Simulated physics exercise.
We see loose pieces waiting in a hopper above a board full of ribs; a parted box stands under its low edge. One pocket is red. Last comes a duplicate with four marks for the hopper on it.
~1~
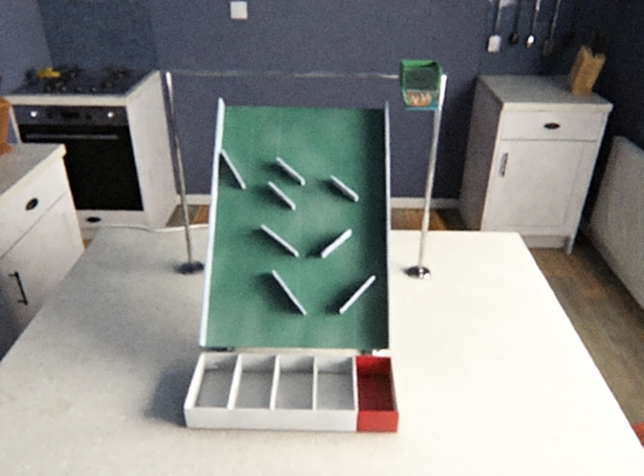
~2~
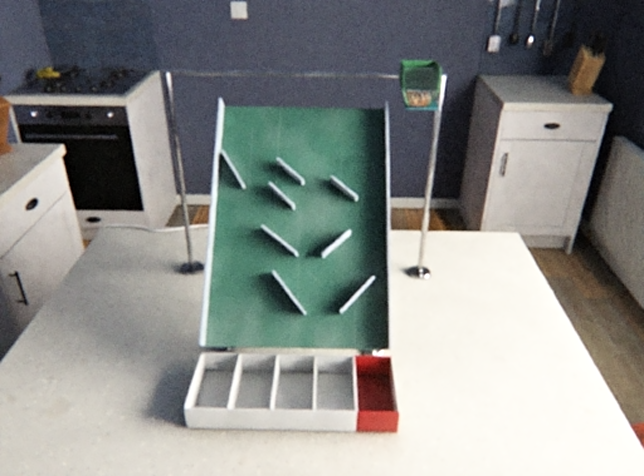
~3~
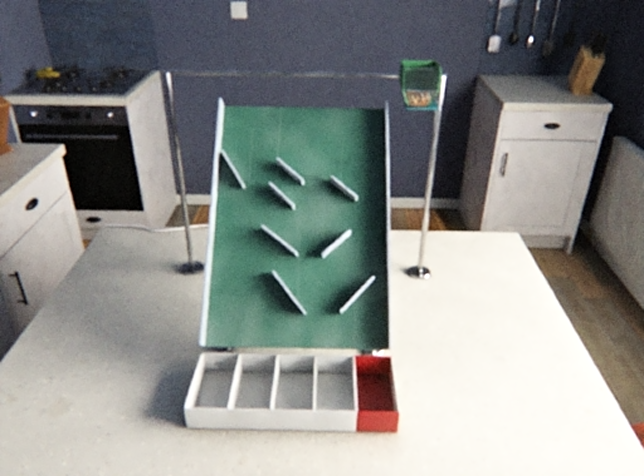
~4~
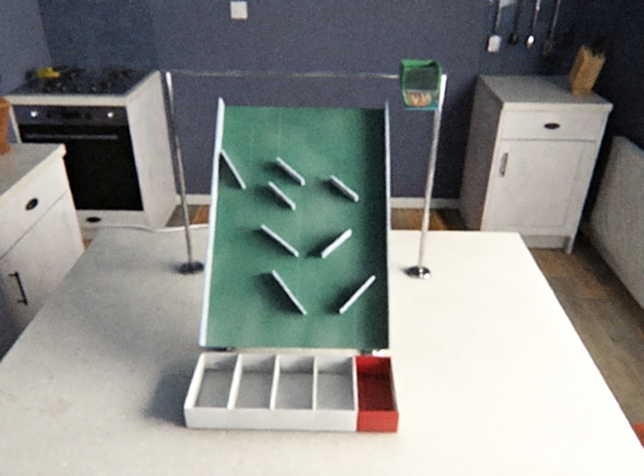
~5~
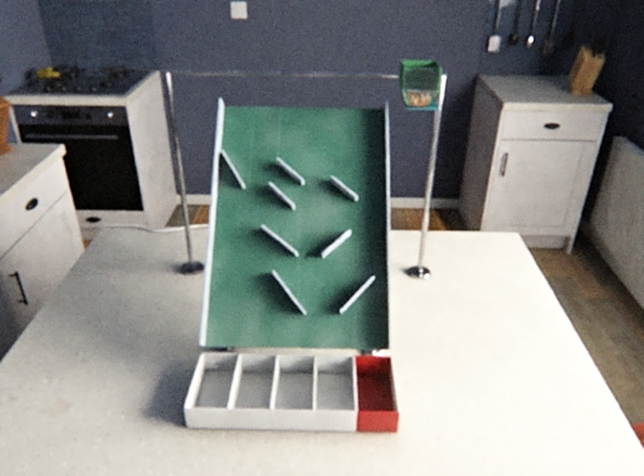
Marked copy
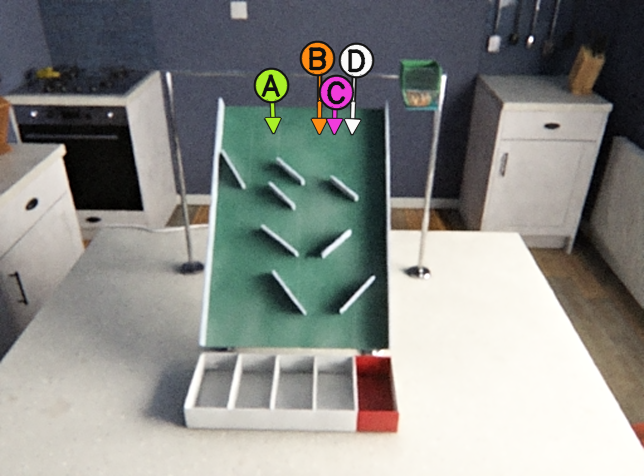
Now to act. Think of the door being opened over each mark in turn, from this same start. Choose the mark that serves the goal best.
I would pick mark D.
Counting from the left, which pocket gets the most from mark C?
The fifth.
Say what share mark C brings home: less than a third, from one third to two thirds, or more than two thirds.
It is from one third to two thirds.
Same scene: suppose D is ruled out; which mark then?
The answer is C.
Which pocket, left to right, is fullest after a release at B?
The fourth.
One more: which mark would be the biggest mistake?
That would be A.
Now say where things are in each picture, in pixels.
In the first frame, hopper at (418, 97), roasted chickpeas, door shut.
In the second frame, ribs (222, 150) to (243, 184), (277, 158) to (303, 180), (270, 183) to (294, 205).
In the third frame, ribs (331, 176) to (357, 197), (262, 225) to (297, 253), (322, 254) to (351, 230).
In the fourth frame, ribs (273, 271) to (304, 312), (341, 311) to (374, 277).
In the fifth frame, red pocket at (377, 421), number 5 of 5 from the left.
On the marked copy, mark A meets the board at (273, 127); mark B meets the board at (319, 128); mark C meets the board at (334, 128); mark D meets the board at (352, 128).
For mark A, a stray few in the red pocket, nearly all in other pockets, a small part outside the box.
For mark B, about a quarter in the red pocket, most in other pockets.
For mark C, about half in the red pocket, about half in other pockets.
For mark D, most in the red pocket, a small part in other pockets.
